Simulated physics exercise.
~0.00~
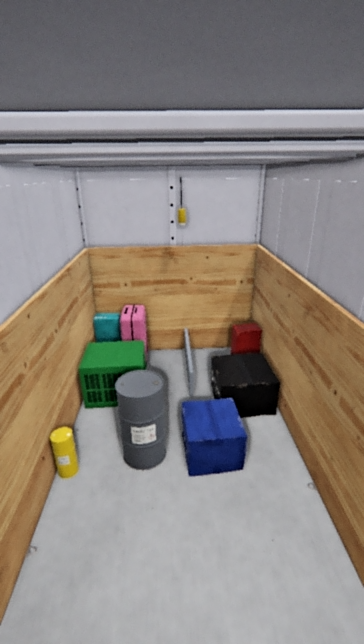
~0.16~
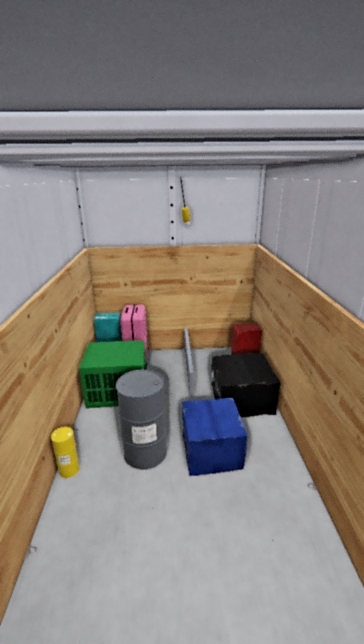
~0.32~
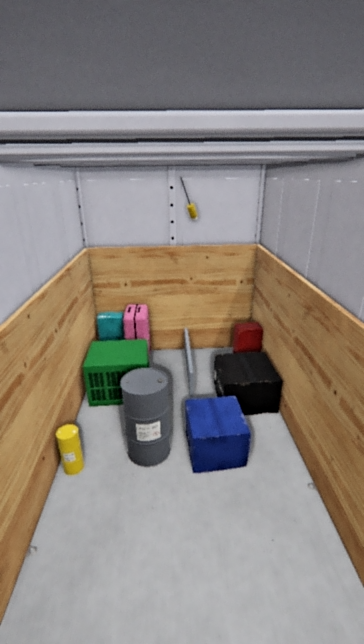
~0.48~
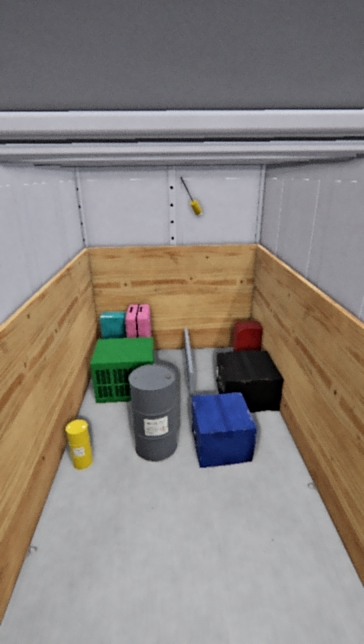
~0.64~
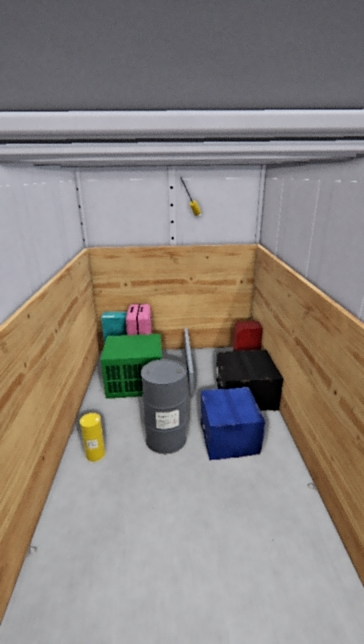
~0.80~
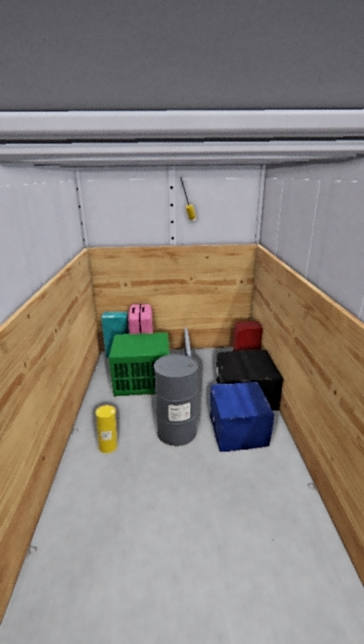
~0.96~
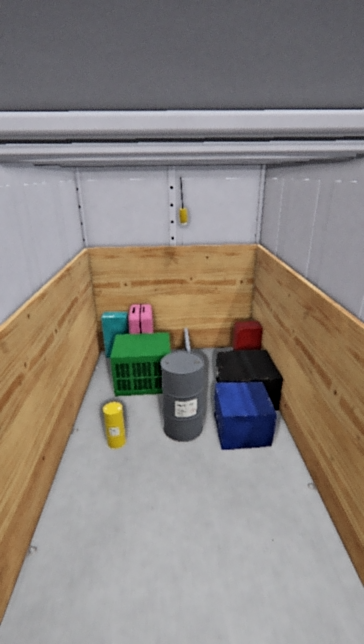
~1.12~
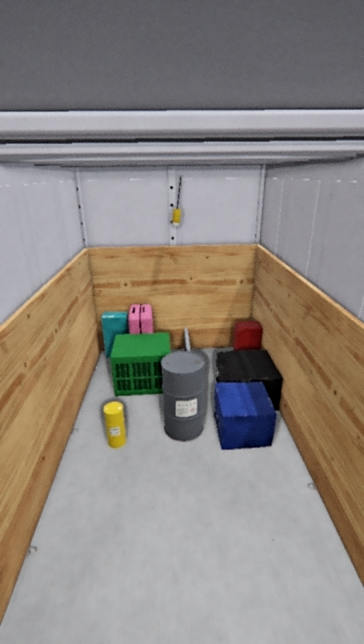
The load bay of a delivery van, with pale walls and wooden side panels, is seen from behind, facing the front wall. A grey drum stands near the middle, with a yellow canister and green chest to its left and blue and black boxes to its right; turquoise and pink cases and a red box sit at the back. A yellow-handled tool hanging on the front wall swings to the right. The canister, drum, blue box and green chest slide forwards and right. The tool swings back, and the load settles, drum and canister still upright.
